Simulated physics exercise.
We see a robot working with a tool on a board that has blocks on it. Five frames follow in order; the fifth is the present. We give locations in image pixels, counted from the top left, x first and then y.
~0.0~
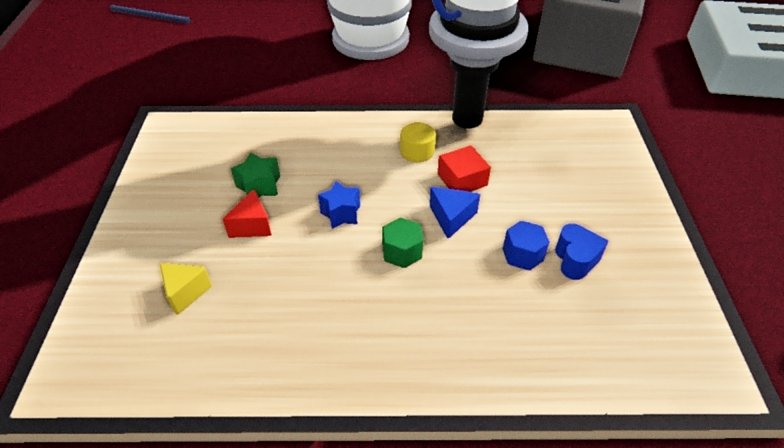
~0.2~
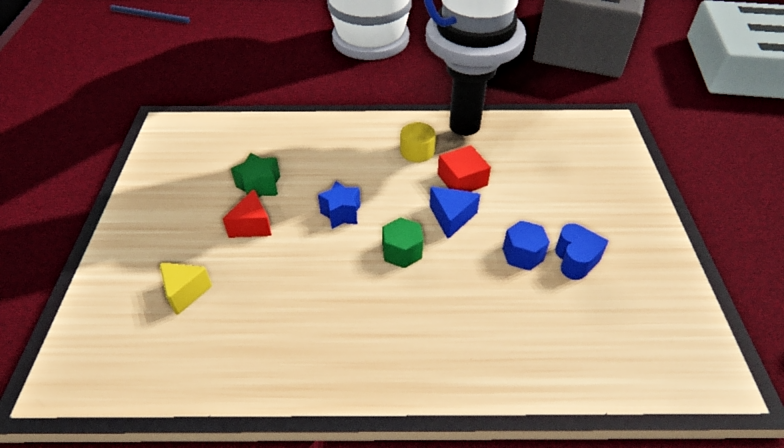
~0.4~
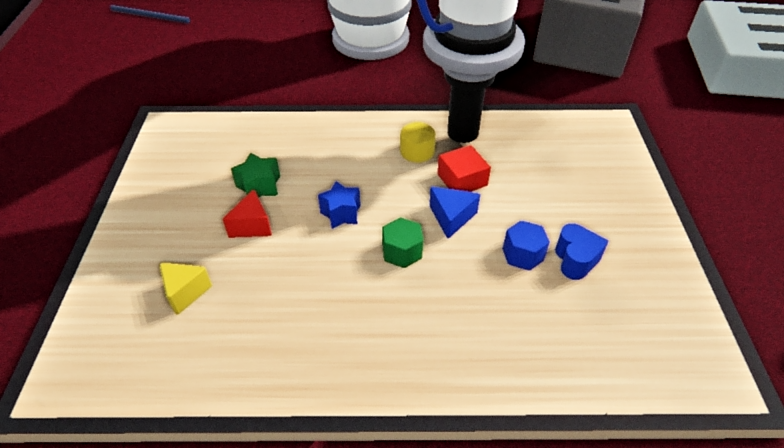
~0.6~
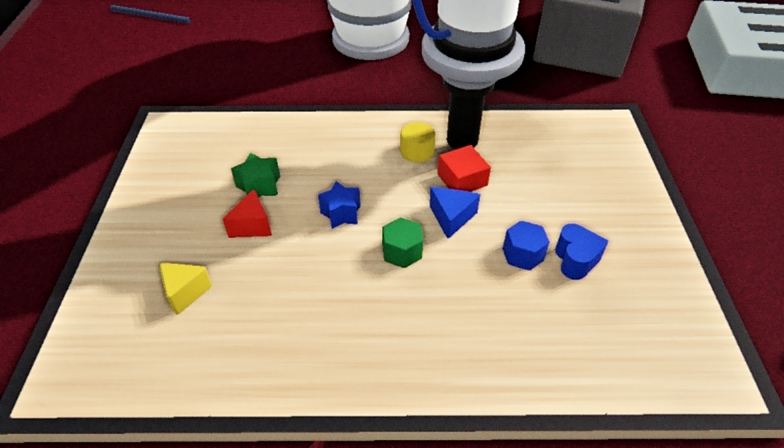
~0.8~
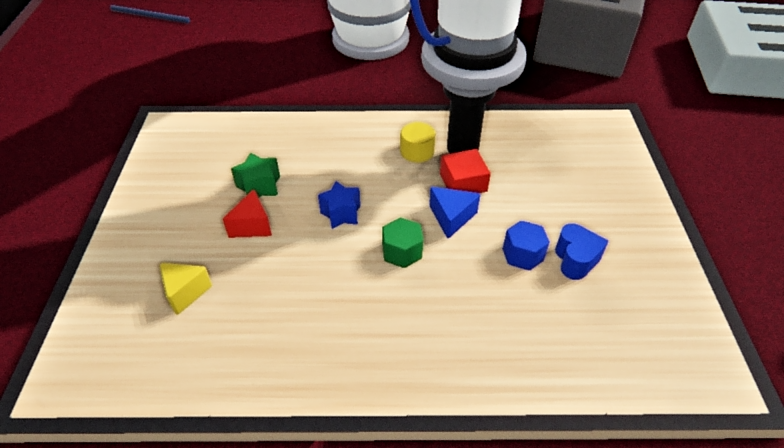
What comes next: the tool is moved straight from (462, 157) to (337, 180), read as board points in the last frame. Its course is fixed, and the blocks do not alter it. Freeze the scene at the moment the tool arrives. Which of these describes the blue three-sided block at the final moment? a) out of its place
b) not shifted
My pick is b.
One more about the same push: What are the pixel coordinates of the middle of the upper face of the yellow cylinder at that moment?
The centre of its top face lies at (392, 128).
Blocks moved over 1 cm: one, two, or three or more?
The count is one.
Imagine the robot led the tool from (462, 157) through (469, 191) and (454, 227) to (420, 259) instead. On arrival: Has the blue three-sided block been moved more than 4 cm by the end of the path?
Going by the path, yes.
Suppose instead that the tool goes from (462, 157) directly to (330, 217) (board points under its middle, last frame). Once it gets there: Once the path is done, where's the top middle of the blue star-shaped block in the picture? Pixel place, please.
Somewhere near (298, 214).
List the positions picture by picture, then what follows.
In the first frame, tool's lower end at (467, 119); yellow cylinder at (418, 132); blue three-sided block at (454, 199).
In the second frame, tool at (465, 126); blocks still.
In the third frame, tool at (463, 133); blocks still.
In the fourth frame, tool at (462, 141); blocks still.
In the fifth frame, tool at (463, 148); yellow cylinder at (418, 132); blue three-sided block at (454, 199).
What follows on the original path. One third of the way, tool at (421, 155); yellow cylinder at (398, 129).
Two thirds of the way, tool at (380, 163); yellow cylinder at (392, 128).
At the end, tool at (336, 170); yellow cylinder at (392, 128); blue three-sided block still.
